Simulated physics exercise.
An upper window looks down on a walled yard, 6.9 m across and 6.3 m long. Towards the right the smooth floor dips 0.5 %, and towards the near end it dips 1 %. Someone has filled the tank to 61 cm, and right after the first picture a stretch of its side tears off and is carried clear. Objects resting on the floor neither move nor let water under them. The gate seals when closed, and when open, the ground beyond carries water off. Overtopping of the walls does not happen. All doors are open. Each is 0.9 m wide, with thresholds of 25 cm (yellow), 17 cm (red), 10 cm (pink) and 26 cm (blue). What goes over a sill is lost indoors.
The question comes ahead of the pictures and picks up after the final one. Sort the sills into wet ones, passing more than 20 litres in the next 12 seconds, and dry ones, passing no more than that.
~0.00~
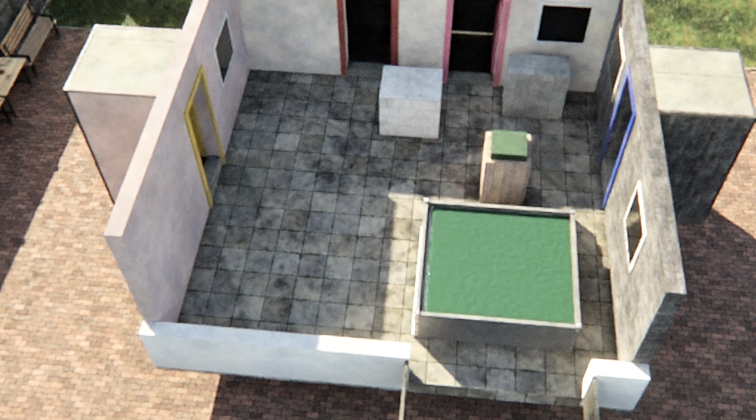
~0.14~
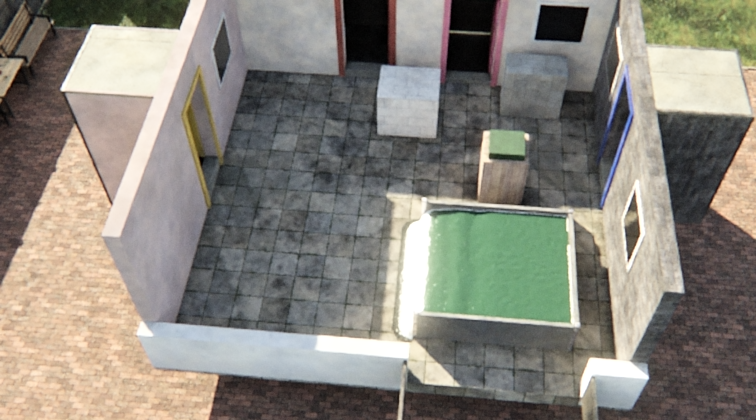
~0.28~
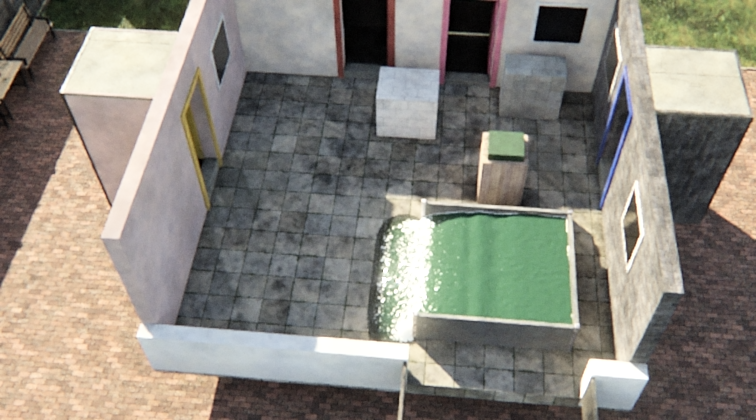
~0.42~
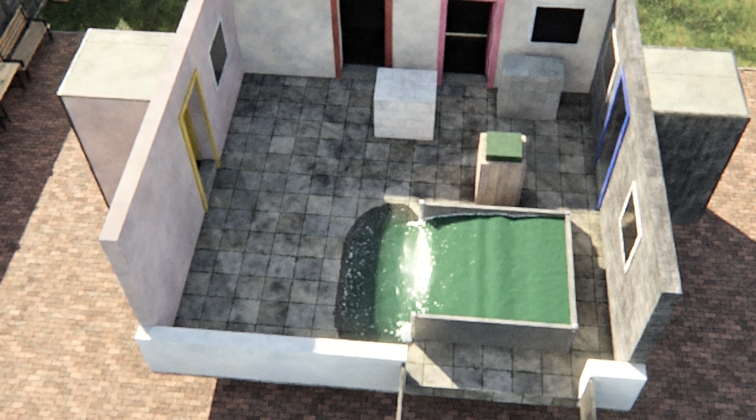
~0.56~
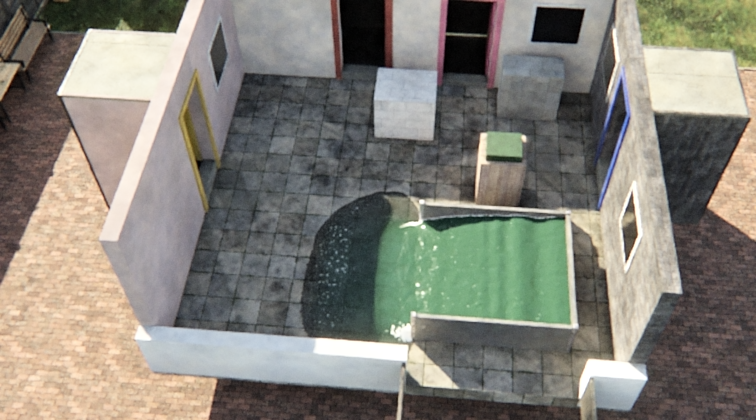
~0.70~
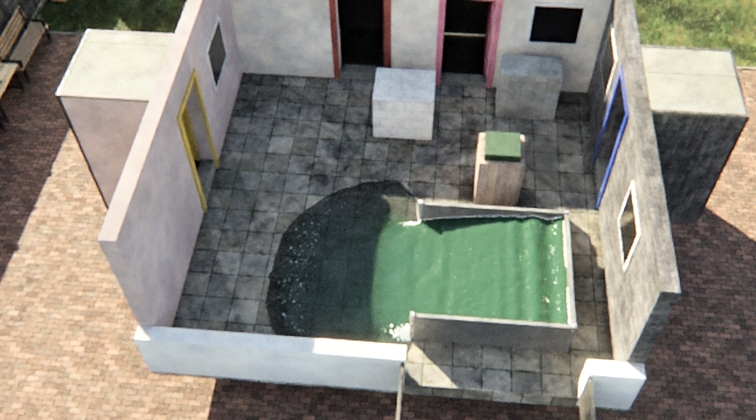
Yellow door: Dry; red door: Dry; pink door: Dry; blue door: Dry.
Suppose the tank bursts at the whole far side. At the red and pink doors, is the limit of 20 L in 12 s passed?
Door red stays within, door pink goes beyond.
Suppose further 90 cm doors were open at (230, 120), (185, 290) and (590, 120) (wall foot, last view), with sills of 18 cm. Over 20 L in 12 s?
Result in order - not enough, more than that, not enough.
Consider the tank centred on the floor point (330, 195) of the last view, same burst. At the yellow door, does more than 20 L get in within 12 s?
So the yellow door tops the limit.
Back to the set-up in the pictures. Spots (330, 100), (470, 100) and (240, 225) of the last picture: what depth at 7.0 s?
First 15 cm, then 6 cm, then 7 cm.
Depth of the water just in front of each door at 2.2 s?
You'd get yellow at 21 cm, red at 0 cm, pink at 0 cm, and blue at 0 cm.
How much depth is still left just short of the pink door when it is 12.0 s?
5.5 cm.
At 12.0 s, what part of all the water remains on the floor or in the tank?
Still there: Roughly 94 %.
After 1.4 s water covers 40 % of the floor and is deepest (30 cm) near (191, 264); yellow door not reached, red door not reached, pink door not reached, blue door not reached.
After 2.2 s water covers 45 % of the floor and is deepest (46 cm) near (167, 350); yellow door 21 cm at the sill, 0 L in, red door not reached, pink door not reached, blue door not reached.
After 3.5 s water covers 50 % of the floor and is deepest (30 cm) near (273, 338); yellow door 21 cm at the sill, 0 L in, red door not reached, pink door not reached, blue door not reached.
After 7.0 s water covers 80 % of the floor and is deepest (19 cm) near (494, 93); yellow door 7 cm at the sill, 0 L in, red door 16 cm at the sill, 2 L in, pink door 8 cm at the sill, 0 L in, blue door not reached.
After 12.0 s water covers 95 % of the floor and is deepest (16 cm) near (612, 386); yellow door 5 cm at the sill, 0 L in, red door 4 cm at the sill, 2 L in, pink door 6 cm at the sill, 0 L in, blue door 10 cm at the sill, 0 L in.
